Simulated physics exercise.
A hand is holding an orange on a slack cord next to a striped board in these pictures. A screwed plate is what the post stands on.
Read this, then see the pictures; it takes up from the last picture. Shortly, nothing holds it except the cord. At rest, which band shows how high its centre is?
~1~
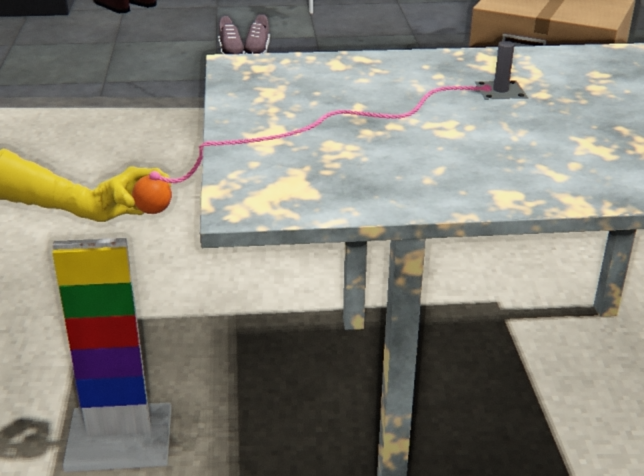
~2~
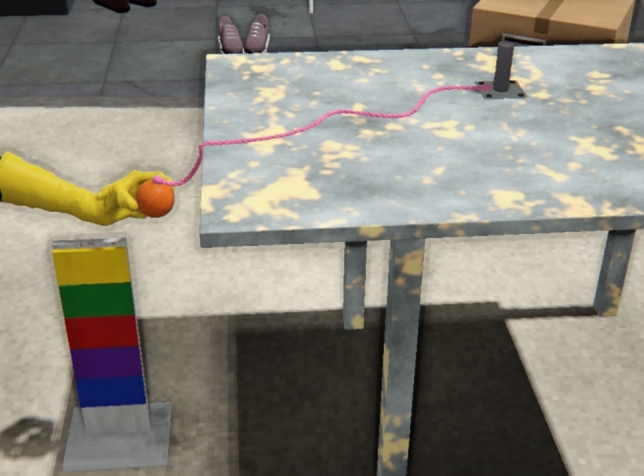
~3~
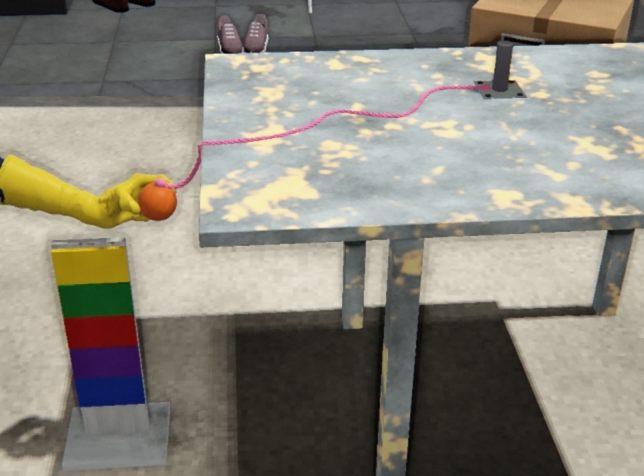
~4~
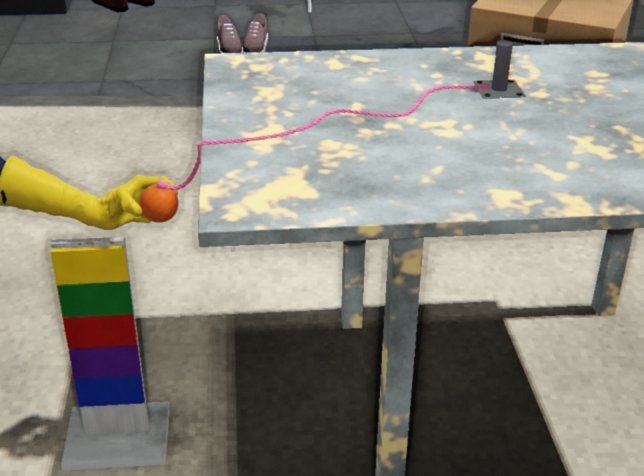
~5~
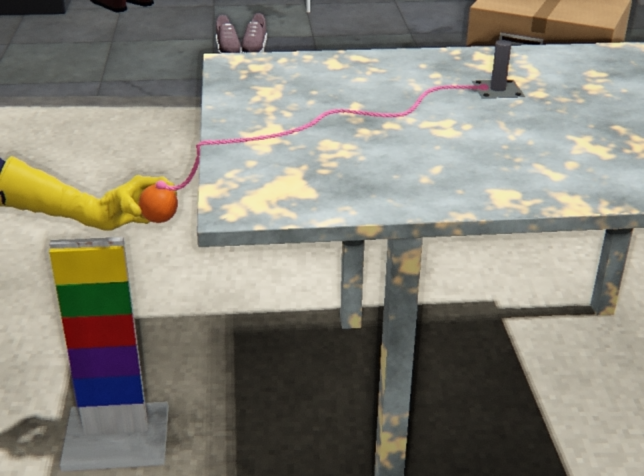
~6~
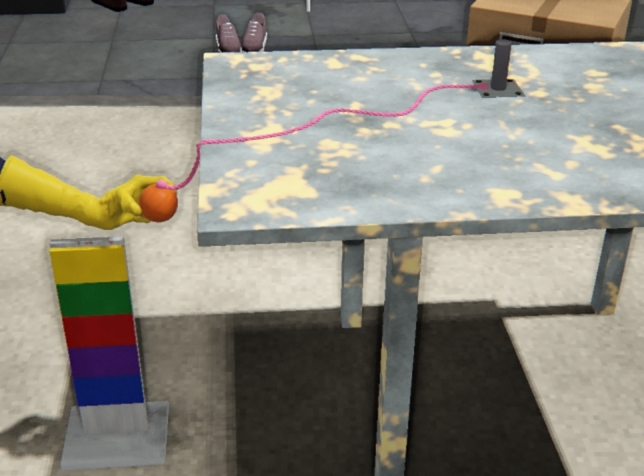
The yellow band shows it.
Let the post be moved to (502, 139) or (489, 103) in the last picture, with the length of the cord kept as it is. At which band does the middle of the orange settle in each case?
Answer, in order: Green, green.
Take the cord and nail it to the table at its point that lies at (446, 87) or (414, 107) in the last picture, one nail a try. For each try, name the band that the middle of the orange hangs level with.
Note: Try 1 yellow; try 2 yellow.
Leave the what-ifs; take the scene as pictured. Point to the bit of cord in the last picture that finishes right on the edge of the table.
Go for the one at (248, 139).
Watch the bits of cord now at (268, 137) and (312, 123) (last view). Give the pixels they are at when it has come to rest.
I'd put the first at about (219, 126) and the other at about (270, 118).
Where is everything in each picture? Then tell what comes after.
The first picture shows orange (152, 195); yellow (92, 268); green (97, 302); red (102, 333); purple (107, 364); blue (111, 393).
The second picture shows orange (155, 199); cord through (454, 88) (415, 110) (345, 112) (295, 133) (216, 144).
The third picture shows orange (157, 201).
The fourth picture shows orange (159, 203); cord through (453, 87) (414, 110) (344, 111) (293, 132) (214, 143).
The fifth picture shows orange (159, 204).
The sixth picture shows orange (159, 203); cord through (452, 87) (413, 109) (343, 111) (292, 131) (213, 142).
Early on, orange near (189, 249); level with yellow.
Midway, orange near (227, 239); level with yellow.
Near the end, orange near (222, 251); level with yellow.
Finally, orange near (214, 252); level with yellow. Its centre hangs level with the yellow band.
